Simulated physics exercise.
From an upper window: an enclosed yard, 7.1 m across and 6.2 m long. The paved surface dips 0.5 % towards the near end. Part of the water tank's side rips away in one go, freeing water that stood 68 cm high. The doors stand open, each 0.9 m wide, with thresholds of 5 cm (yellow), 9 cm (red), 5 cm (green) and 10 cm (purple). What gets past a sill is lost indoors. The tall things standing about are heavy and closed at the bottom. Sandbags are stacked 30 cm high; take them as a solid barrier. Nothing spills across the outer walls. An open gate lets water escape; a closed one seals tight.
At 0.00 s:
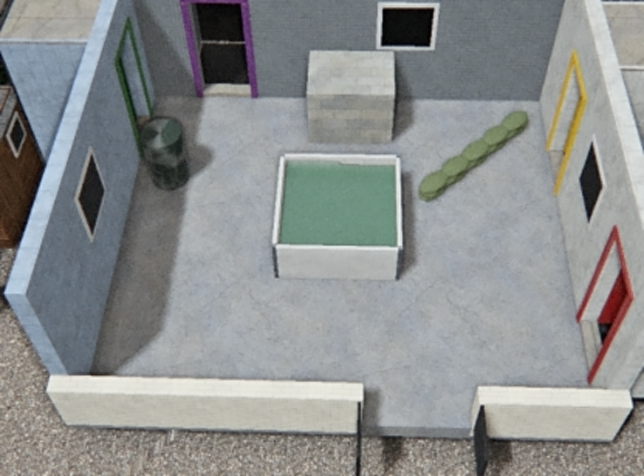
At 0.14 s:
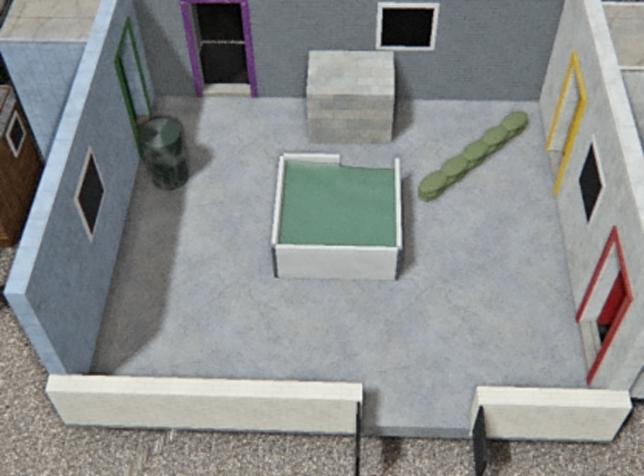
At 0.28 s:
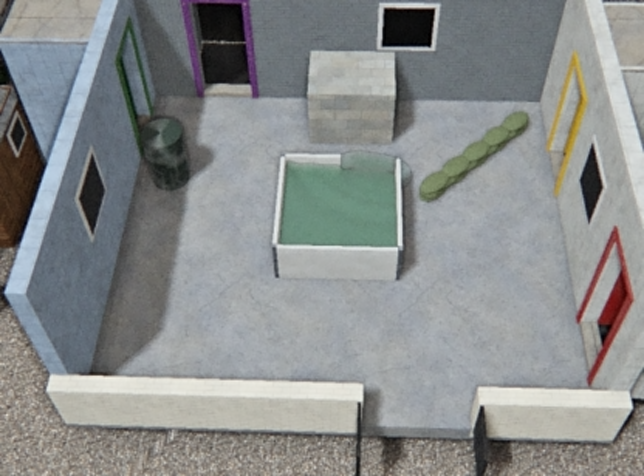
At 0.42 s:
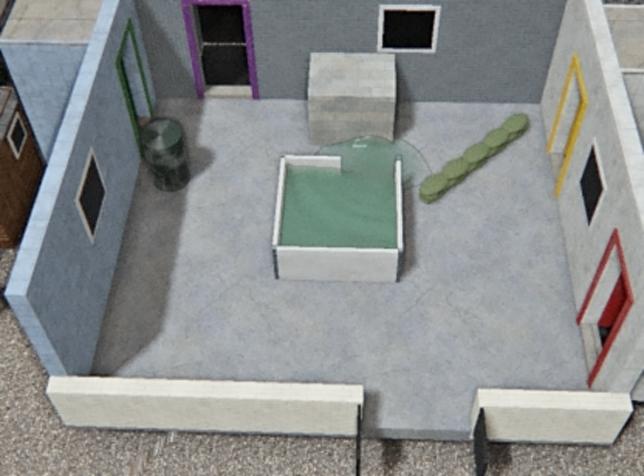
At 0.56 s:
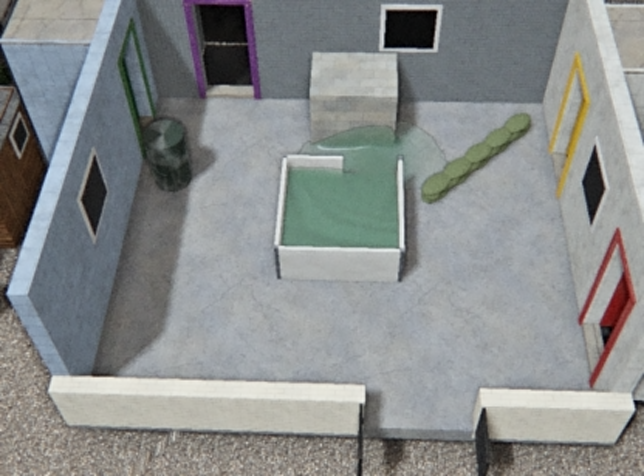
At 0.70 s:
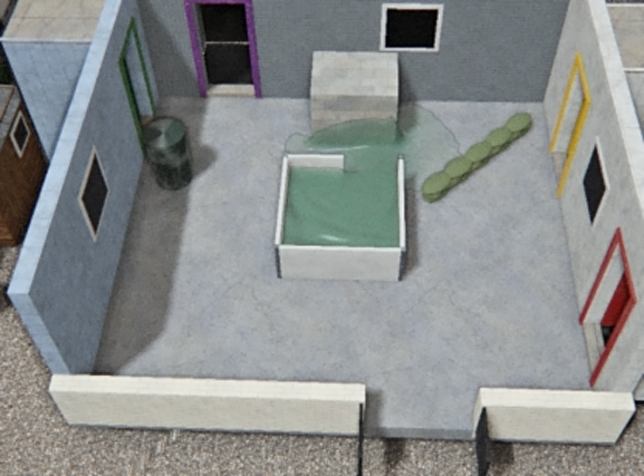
Green-tinted water slipped through a gap that opened in the far side of the square white tank, then spread in a thin, rounded sheet across the grey yard towards the pale block and the sandbags.
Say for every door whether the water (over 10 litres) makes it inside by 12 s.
Door by door: At the yellow door it stays under the limit; at the red door it does not reach the limit; at the green door it goes over the limit; at the purple door it stays under the limit.
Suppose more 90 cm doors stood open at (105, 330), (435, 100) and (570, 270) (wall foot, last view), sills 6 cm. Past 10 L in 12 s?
In turn: Not over, over, under.
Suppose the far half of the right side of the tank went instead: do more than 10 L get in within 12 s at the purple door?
Against that limit: Purple not over.
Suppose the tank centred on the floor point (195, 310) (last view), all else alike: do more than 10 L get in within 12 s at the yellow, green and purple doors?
Against that limit: Yellow not over, green past it, purple above.
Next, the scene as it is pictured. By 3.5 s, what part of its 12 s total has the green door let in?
About 40 per cent.
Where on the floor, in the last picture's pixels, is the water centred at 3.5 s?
Near (366, 186).
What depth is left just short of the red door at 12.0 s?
About 6.0 cm.
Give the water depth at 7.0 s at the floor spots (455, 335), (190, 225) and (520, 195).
Roughly 3, 4 and 2 cm, in turn.
After 1.4 s water covers 15 % of the floor and is deepest (48 cm) near (372, 154); yellow door not reached, red door not reached, green door not reached, purple door not reached.
After 2.2 s water covers 30 % of the floor and is deepest (44 cm) near (540, 107); yellow door not reached, red door not reached, green door 7 cm at the sill, 0 L in, purple door 3 cm at the sill, 0 L in.
After 3.5 s water covers 50 % of the floor and is deepest (30 cm) near (542, 114); yellow door 6 cm at the sill, 1 L in, red door not reached, green door 11 cm at the sill, 39 L in, purple door 2 cm at the sill, 0 L in.
After 7.0 s water covers 80 % of the floor and is deepest (19 cm) near (402, 105); yellow door 3 cm at the sill, 2 L in, red door 3 cm at the sill, 0 L in, green door 6 cm at the sill, 79 L in, purple door 4 cm at the sill, 0 L in.
After 12.0 s water covers 90 % of the floor and is deepest (10 cm) near (393, 185); yellow door 2 cm at the sill, 2 L in, red door 6 cm at the sill, 0 L in, green door 7 cm at the sill, 97 L in, purple door 4 cm at the sill, 0 L in.
